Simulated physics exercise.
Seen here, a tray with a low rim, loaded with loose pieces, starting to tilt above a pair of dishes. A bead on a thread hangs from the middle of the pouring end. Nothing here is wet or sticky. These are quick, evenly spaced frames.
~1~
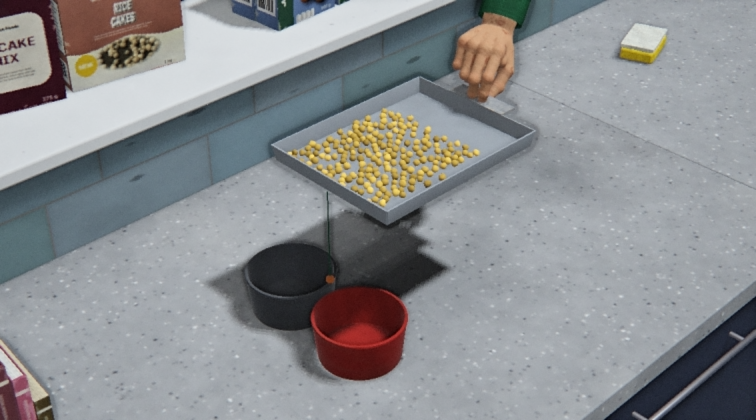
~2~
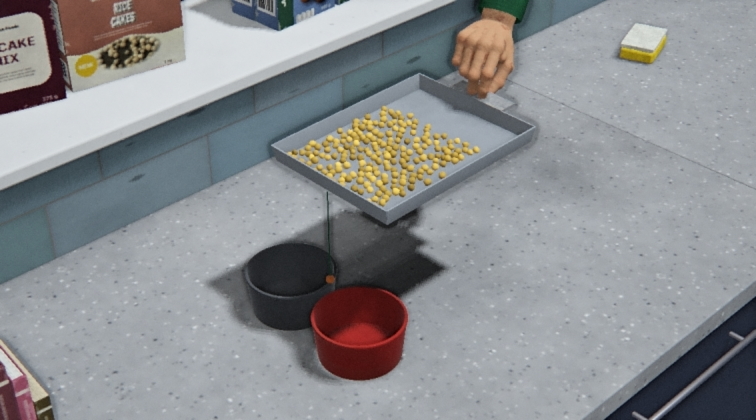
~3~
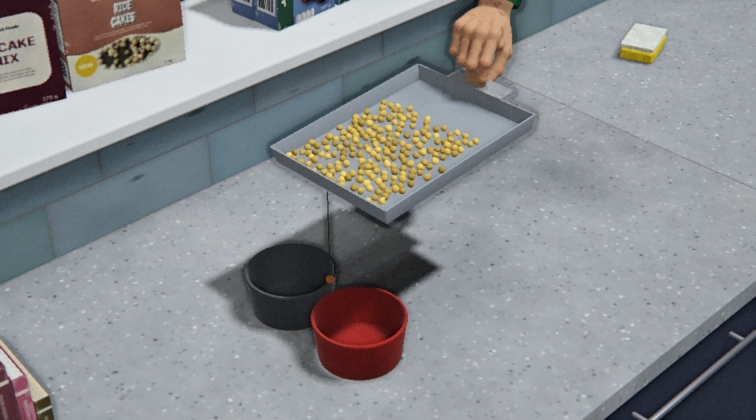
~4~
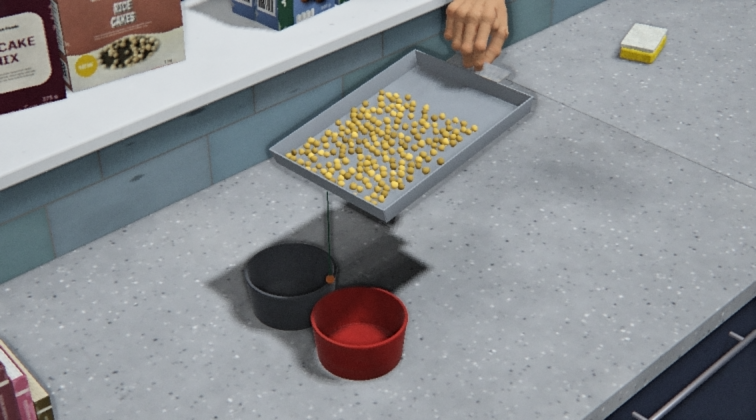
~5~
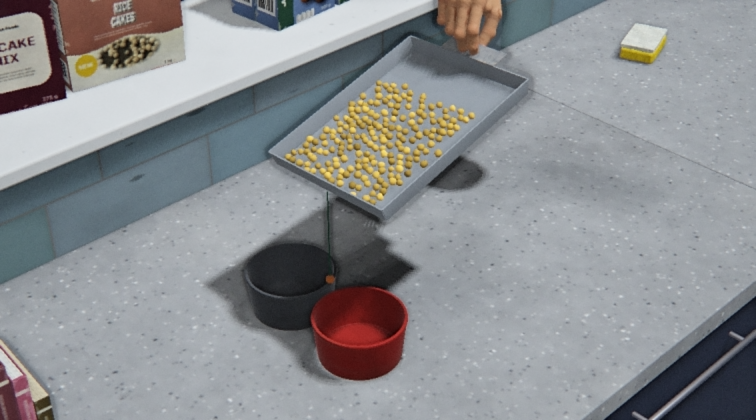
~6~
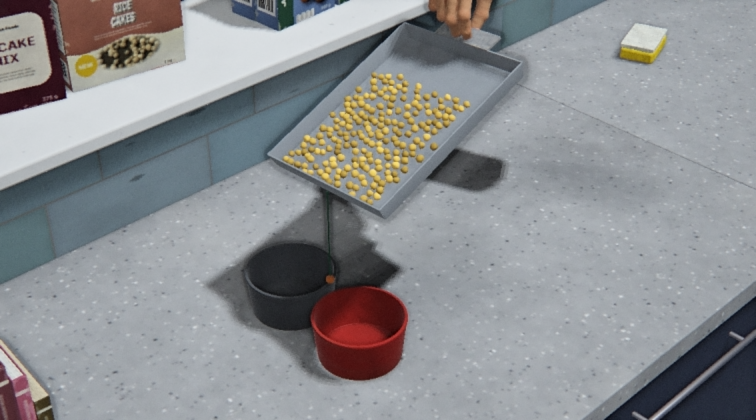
A hand raises the far end of a gray tray of yellow balls above two bowls.
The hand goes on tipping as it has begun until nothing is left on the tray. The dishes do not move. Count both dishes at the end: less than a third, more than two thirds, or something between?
Caught overall: From one third to two thirds.
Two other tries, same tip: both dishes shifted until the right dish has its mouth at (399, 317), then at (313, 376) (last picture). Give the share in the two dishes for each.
About 0 and 30 per cent.
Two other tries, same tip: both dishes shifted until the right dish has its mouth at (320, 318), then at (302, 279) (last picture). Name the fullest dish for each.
At the first place the left dish, at the second the right dish.
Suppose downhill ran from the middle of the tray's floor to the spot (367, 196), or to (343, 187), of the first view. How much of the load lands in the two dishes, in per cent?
First some 60, then 30 per cent.
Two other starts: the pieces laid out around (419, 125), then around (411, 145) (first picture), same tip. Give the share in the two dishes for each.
The first gives 60 %, the second 40 %.
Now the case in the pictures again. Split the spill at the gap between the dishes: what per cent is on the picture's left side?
Close to 100 per cent.
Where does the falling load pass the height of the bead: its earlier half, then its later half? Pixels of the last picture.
Around (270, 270) and then (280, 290).
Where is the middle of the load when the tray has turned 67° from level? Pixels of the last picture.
Roughly at (322, 152).
Shortly afterwards, tray tipped steeply; the whole lot on the tray.
Next, tray tipped past a quarter turn; all but a few on the tray; only a few in the left dish; only a few outside both; only a few in the air.
Some moments later, tray tipped past a quarter turn; only a few in the right dish; near half in the left dish; near half outside both; only a few in the air.
In the end, tray tipped past a quarter turn; only a few in the right dish; near half in the left dish; near half outside both.
